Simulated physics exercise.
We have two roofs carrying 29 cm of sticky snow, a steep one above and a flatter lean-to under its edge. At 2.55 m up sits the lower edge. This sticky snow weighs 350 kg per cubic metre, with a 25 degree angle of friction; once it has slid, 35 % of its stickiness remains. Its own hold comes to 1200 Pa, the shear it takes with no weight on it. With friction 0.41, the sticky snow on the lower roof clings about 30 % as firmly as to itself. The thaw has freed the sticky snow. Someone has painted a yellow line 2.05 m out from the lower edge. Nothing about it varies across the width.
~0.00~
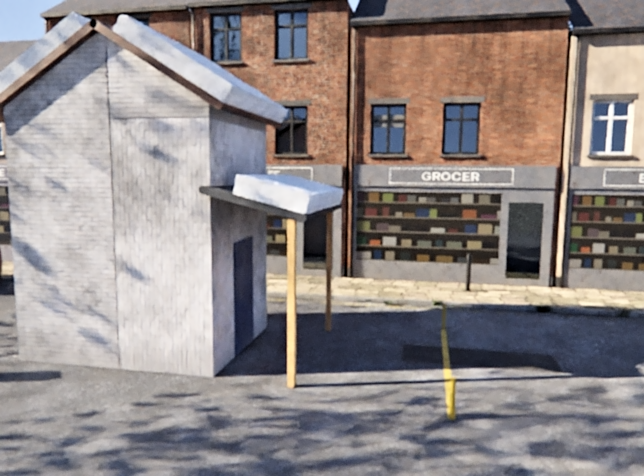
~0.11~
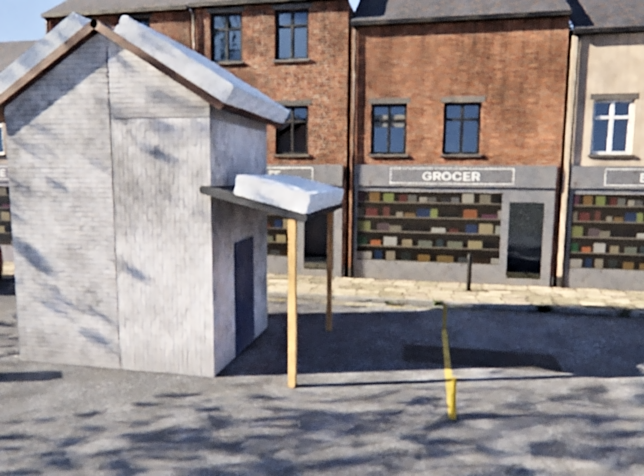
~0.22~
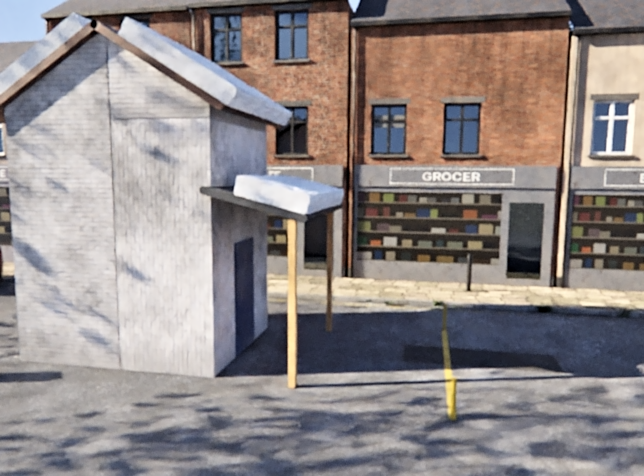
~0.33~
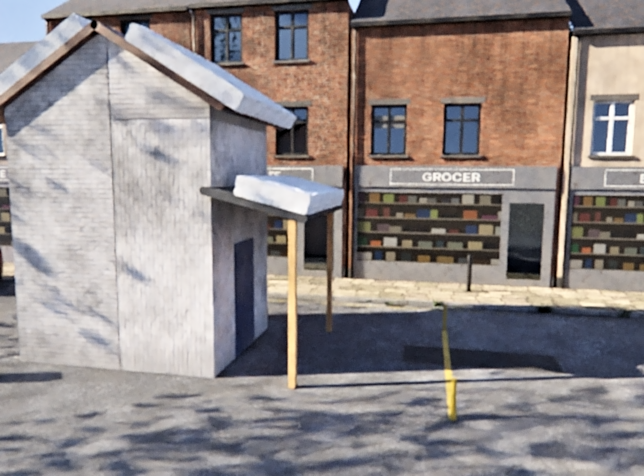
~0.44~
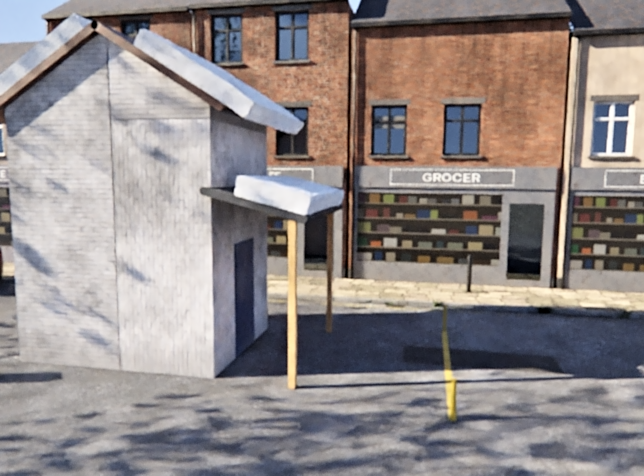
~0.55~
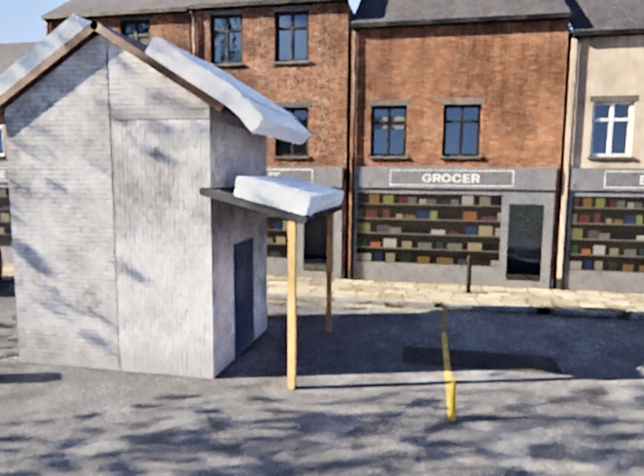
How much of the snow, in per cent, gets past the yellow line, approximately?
28 %.
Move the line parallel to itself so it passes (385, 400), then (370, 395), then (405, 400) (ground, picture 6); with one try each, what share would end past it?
The three tries give 50 %, 60 % and 40 % in turn.
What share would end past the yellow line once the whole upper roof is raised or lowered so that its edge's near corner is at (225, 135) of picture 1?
Roughly 10 %.
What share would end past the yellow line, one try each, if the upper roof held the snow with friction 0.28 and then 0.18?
Try 1: 14 %; try 2: 20 %.
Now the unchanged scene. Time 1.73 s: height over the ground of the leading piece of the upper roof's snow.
Roughly 0.0 m.
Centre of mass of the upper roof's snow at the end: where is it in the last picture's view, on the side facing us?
It sits close to (436, 385) in the last view.
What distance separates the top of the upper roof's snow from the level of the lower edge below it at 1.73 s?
About 0.5 m.
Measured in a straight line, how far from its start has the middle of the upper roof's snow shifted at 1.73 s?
I'd reckon close to 5.4 m.
After 1.09 s, none is below the lower edge and 0 % is past the line.
After 1.73 s, 71 % is below the lower edge and 2 % is past the line.
After 2.36 s, 71 % is below the lower edge and 28 % is past the line.
After 3.00 s, 71 % is below the lower edge and 28 % is past the line.
After 3.10 s, 71 % is below the lower edge and 28 % is past the line.
